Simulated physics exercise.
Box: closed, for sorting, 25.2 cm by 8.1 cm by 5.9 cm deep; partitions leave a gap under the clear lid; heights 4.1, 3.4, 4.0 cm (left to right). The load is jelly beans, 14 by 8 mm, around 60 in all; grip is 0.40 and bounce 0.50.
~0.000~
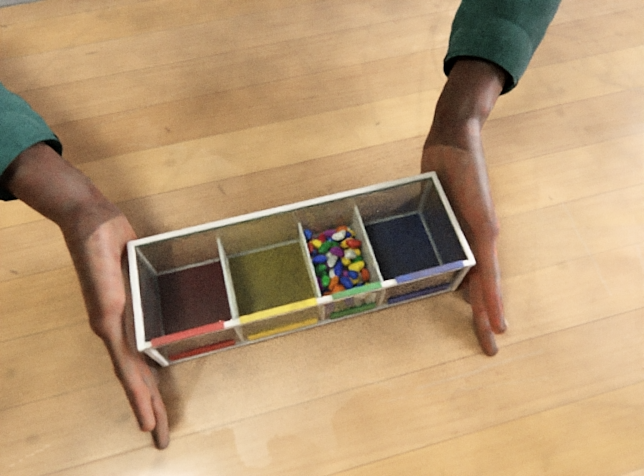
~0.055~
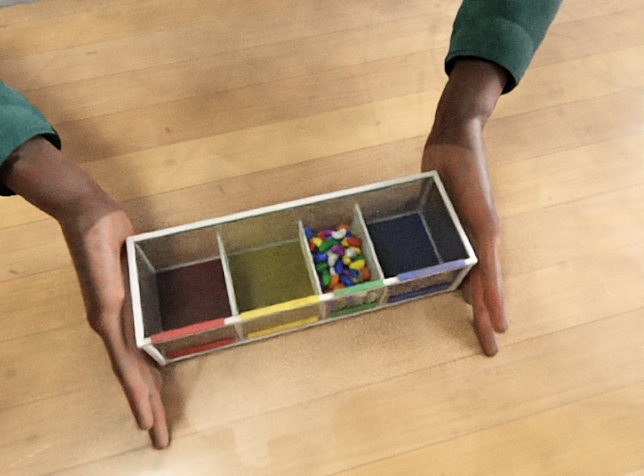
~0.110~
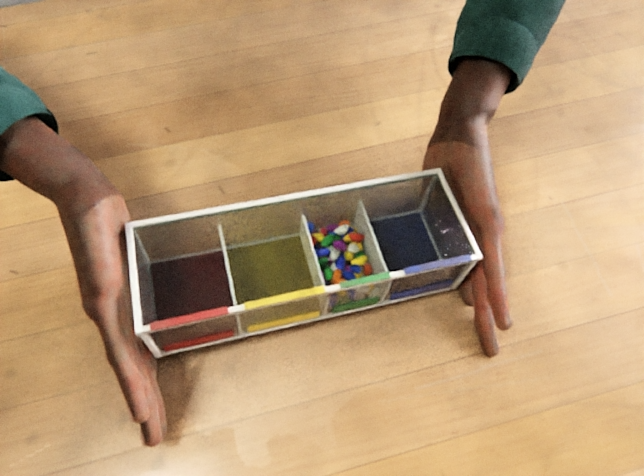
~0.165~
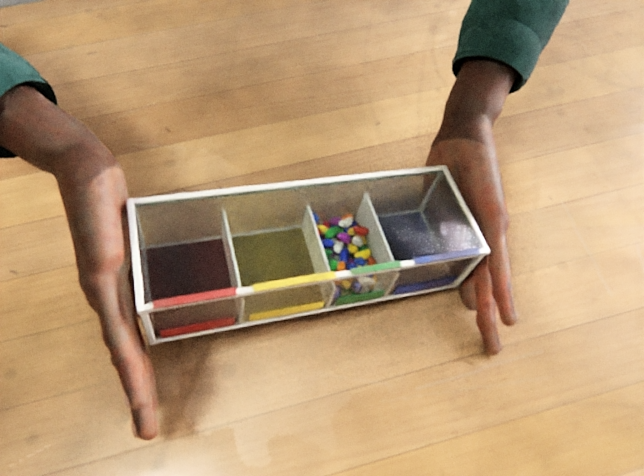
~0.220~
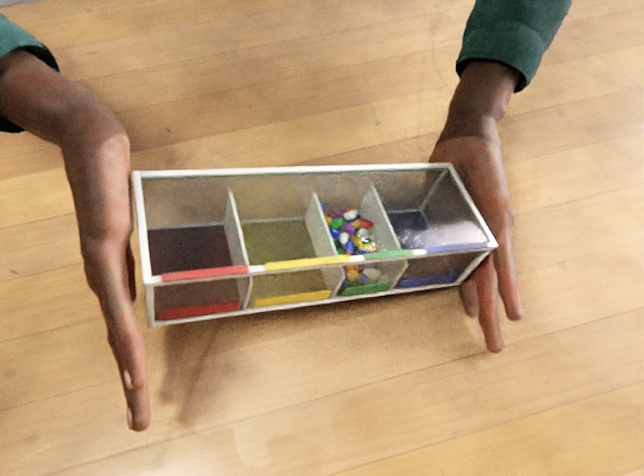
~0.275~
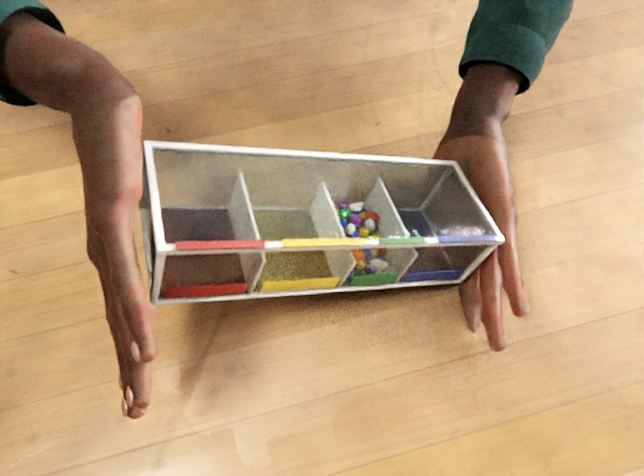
A clear, white-edged box, held between two hands in green sleeves, tilts gradually as its left end rises and its front face turns further into view. Seen from above over a pale wooden floor or tabletop, its four compartments run red, yellow, green and blue from left to right, with multicoloured beans clustered in the green one. The left hand lifts with the box, the right hand shifts slightly, and the view stays still.
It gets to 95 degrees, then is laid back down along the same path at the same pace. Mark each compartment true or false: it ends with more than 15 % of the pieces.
Red compartment: False, blue compartment: True, green compartment: True, yellow compartment: False.
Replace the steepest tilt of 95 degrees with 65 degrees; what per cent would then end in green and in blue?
Then the green compartment would keep 100 per cent and the blue one 0 per cent.
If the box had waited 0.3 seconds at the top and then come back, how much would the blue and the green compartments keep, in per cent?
Blue 50, green 50.
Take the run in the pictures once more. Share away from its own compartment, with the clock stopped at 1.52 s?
Roughly 40 percent of it.
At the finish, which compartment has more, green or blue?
Go with green, that one ends with more.
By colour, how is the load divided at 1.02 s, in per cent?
It splits as red 0, blue 5, green 95 and yellow 0 percent.
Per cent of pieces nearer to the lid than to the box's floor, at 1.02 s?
Close to 40 in a hundred.
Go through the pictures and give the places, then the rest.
Box tilt 0 degrees, front corners at (144, 344) and (468, 261); green 100 %, in the first picture.
Box tilt 1 degrees, front corners at (143, 340) and (470, 260), in the second picture.
Box tilt 6 degrees, front corners at (142, 328) and (475, 255), lowest corner right back, in the third picture.
Box tilt 12 degrees, front corners at (144, 306) and (483, 249), lowest corner right back, in the fourth picture.
Box tilt 18 degrees, front corners at (151, 279) and (490, 244), lowest corner right back, in the fifth picture.
Box tilt 24 degrees, front corners at (164, 247) and (497, 239), lowest corner right back; green 100 %. The box's pace is about 110 degrees a second, in the sixth picture.
After 1.02 s, tilt 94 degrees; blue 5 %, green 95 %.
Then, at 1.52 s, tilt 40 degrees; blue 40 %, green 60 %.
After 2.09 s, tilt 0 degrees; blue 40 %, green 60 %.
By 2.6 s all is still; red 0 %, blue 40 %, green 60 %, yellow 0 %.
